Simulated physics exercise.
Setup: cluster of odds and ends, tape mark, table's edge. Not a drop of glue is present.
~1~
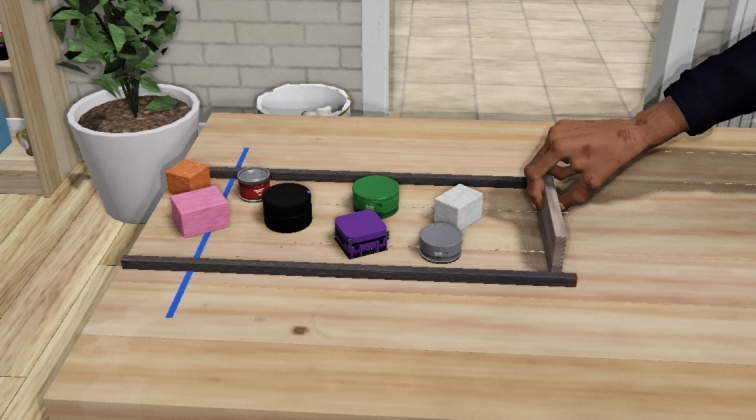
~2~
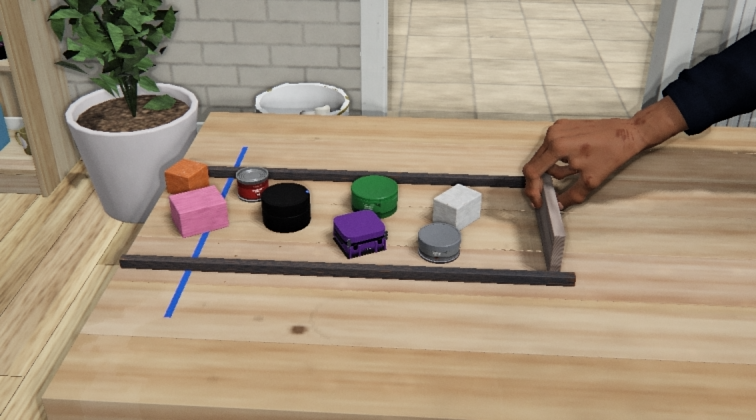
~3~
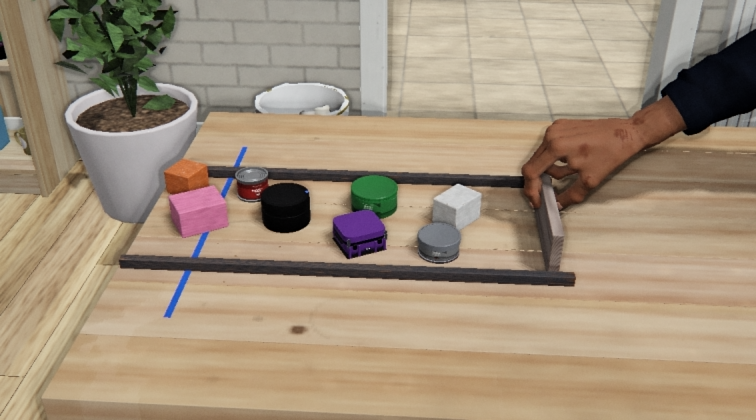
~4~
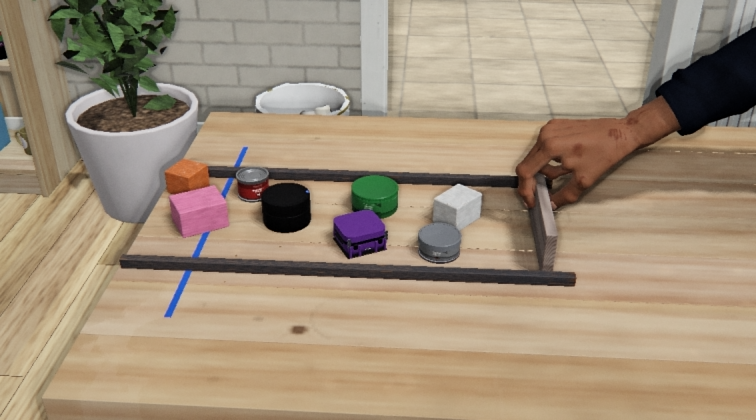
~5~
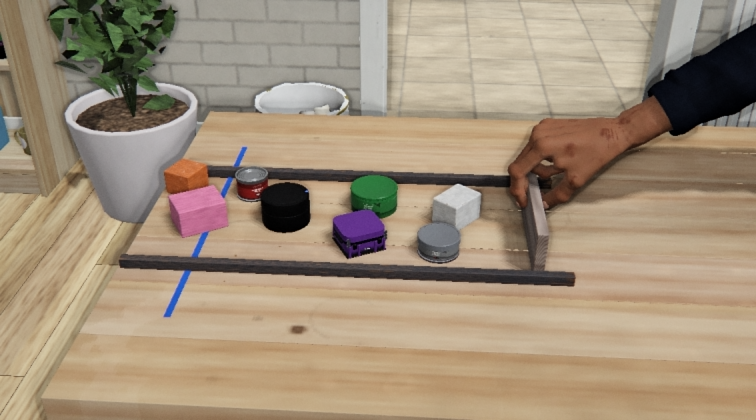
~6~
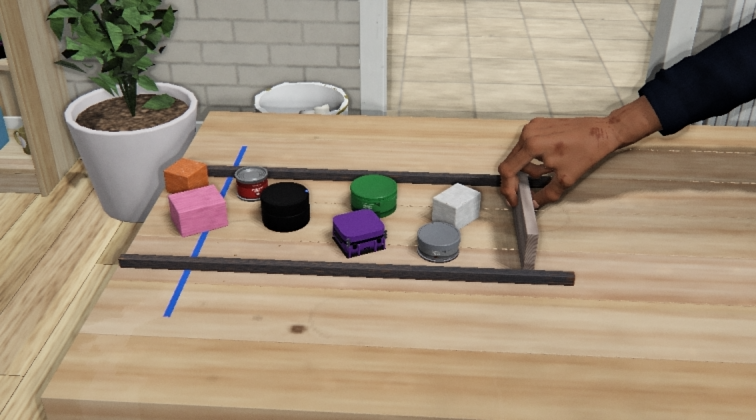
At first, a hand holds an upright board at the right end of two dark rails, with a cluster of small blocks and round containers between them, near a strip of blue tape. The hand then slides the board a short way left, leaving a gap before the cluster, which stays put.
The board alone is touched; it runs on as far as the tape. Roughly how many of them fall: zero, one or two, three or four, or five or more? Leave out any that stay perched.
I predict that one of them or two will leave the table.
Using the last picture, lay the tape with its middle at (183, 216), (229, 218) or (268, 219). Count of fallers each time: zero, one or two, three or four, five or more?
Five or more; just one or two; not one.
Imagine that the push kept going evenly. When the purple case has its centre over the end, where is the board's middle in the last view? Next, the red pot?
At (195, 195) for the purple case; at (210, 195) for the red pot.
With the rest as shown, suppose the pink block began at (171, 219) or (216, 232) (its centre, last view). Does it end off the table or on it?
At the first place it goes off the edge, and at the second it goes off the edge.
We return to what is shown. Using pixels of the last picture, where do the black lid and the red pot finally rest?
Black lid at (163, 194), red pot at (169, 174).
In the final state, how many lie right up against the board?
That comes to 3.
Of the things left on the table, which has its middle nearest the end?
Nearest at the end: The red pot.
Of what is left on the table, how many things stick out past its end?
Tally: 3.
Soon after, none off yet; orange block at rest near (186, 178); pink block at rest near (198, 211); red pot at rest near (252, 184).
Then, none off yet; orange block moving near (179, 177); pink block moved about its own width near (164, 211); red pot moved about its own width near (211, 176).
At rest, the number that fall off is one or two; fallen, pink block and orange block.
